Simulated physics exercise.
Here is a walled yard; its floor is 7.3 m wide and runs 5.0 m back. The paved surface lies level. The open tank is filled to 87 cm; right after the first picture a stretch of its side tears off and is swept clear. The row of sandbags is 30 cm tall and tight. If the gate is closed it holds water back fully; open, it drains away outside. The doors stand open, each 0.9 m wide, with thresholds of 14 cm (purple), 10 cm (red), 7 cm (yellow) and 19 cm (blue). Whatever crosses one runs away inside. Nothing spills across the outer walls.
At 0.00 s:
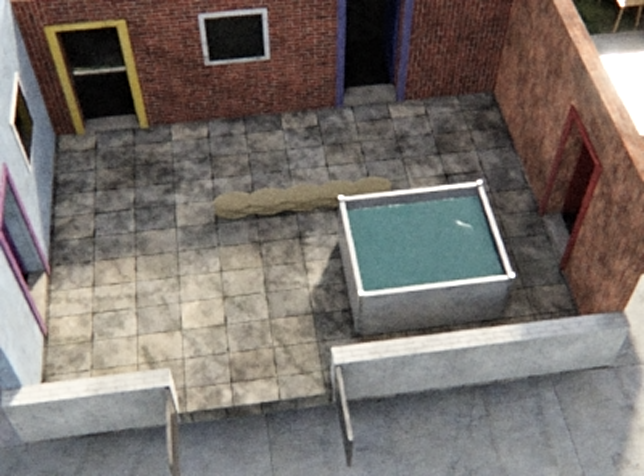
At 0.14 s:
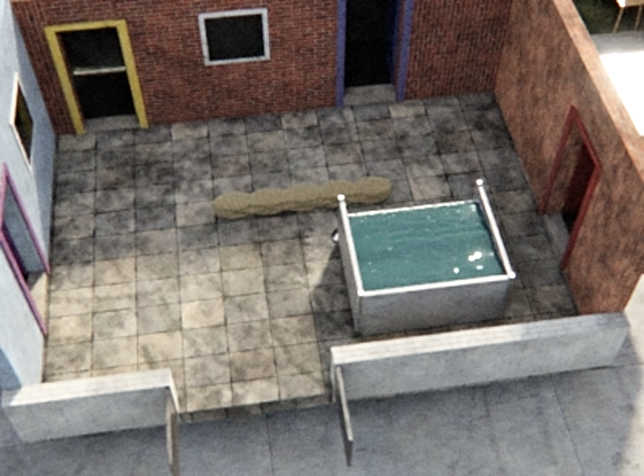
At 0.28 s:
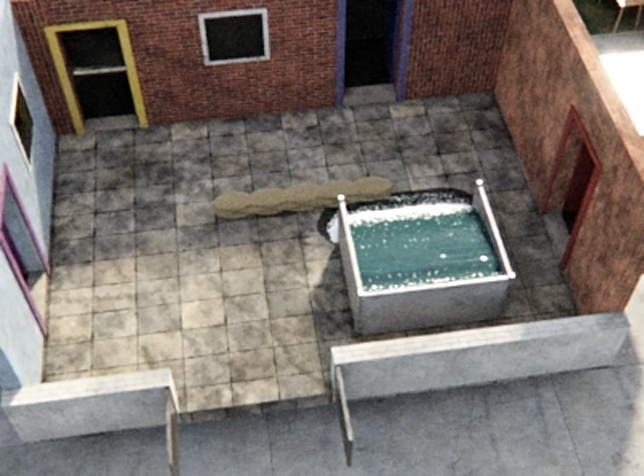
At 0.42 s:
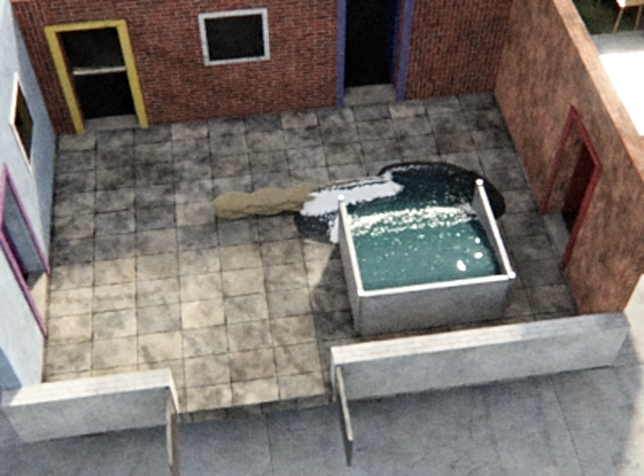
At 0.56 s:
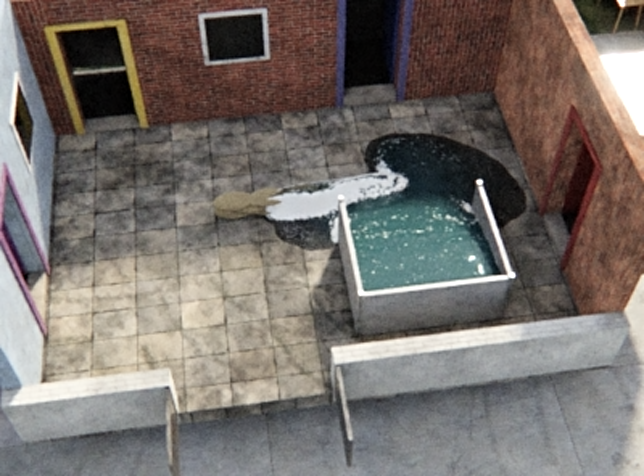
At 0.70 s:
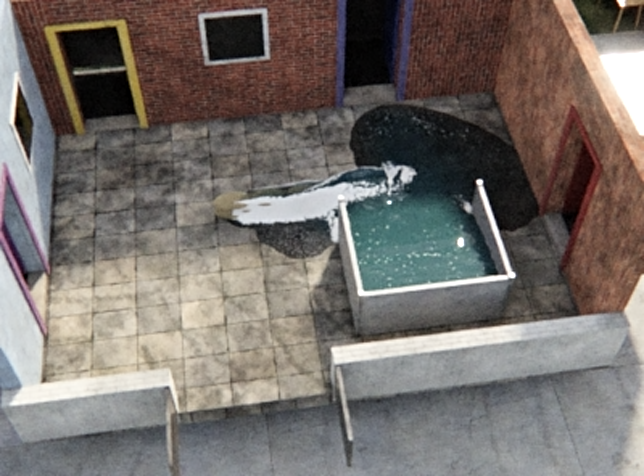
Water pouring out the far side of an open tank, spreading across a paved yard and over a low sandy ridge.
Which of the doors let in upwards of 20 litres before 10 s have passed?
The water let in: At the purple door it keeps below the limit; at the red door it stays under the limit; at the yellow door it goes over the limit; at the blue door it goes over the limit.
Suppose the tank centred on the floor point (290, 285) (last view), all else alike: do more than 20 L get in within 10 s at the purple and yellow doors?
Against that limit: Purple not over, yellow over.
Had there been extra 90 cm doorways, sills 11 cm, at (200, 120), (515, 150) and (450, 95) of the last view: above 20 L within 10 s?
In that order: Below, above, past it.
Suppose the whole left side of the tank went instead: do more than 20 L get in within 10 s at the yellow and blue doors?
Then: Yellow over, blue not over.
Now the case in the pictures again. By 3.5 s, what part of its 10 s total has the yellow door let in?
Some 0 per cent by then.
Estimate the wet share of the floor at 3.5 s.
About 75 per cent.
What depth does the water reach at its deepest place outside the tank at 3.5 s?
Roughly 20 cm.
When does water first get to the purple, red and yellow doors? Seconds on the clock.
Arrival: Purple 1.8 s, red 1.3 s, yellow 2.6 s.
After 1.4 s water covers 45 % of the floor and is deepest (54 cm) near (491, 97); purple door not reached, red door 1 cm at the sill, 0 L in, yellow door not reached, blue door 26 cm at the sill, 46 L in.
After 2.2 s water covers 55 % of the floor and is deepest (40 cm) near (418, 104); purple door 16 cm at the sill, 0 L in, red door 1 cm at the sill, 0 L in, yellow door not reached, blue door 26 cm at the sill, 92 L in.
After 3.5 s water covers 75 % of the floor and is deepest (20 cm) near (42, 388); purple door 12 cm at the sill, 1 L in, red door 8 cm at the sill, 0 L in, yellow door 4 cm at the sill, 0 L in, blue door 16 cm at the sill, 110 L in.
After 6.0 s water covers 90 % of the floor and is deepest (20 cm) near (56, 141); purple door 13 cm at the sill, 2 L in, red door 7 cm at the sill, 0 L in, yellow door 13 cm at the sill, 8 L in, blue door 7 cm at the sill, 111 L in.
After 10.0 s water covers 95 % of the floor and is deepest (10 cm) near (98, 406); purple door 6 cm at the sill, 3 L in, red door 6 cm at the sill, 0 L in, yellow door 8 cm at the sill, 56 L in, blue door 5 cm at the sill, 111 L in.
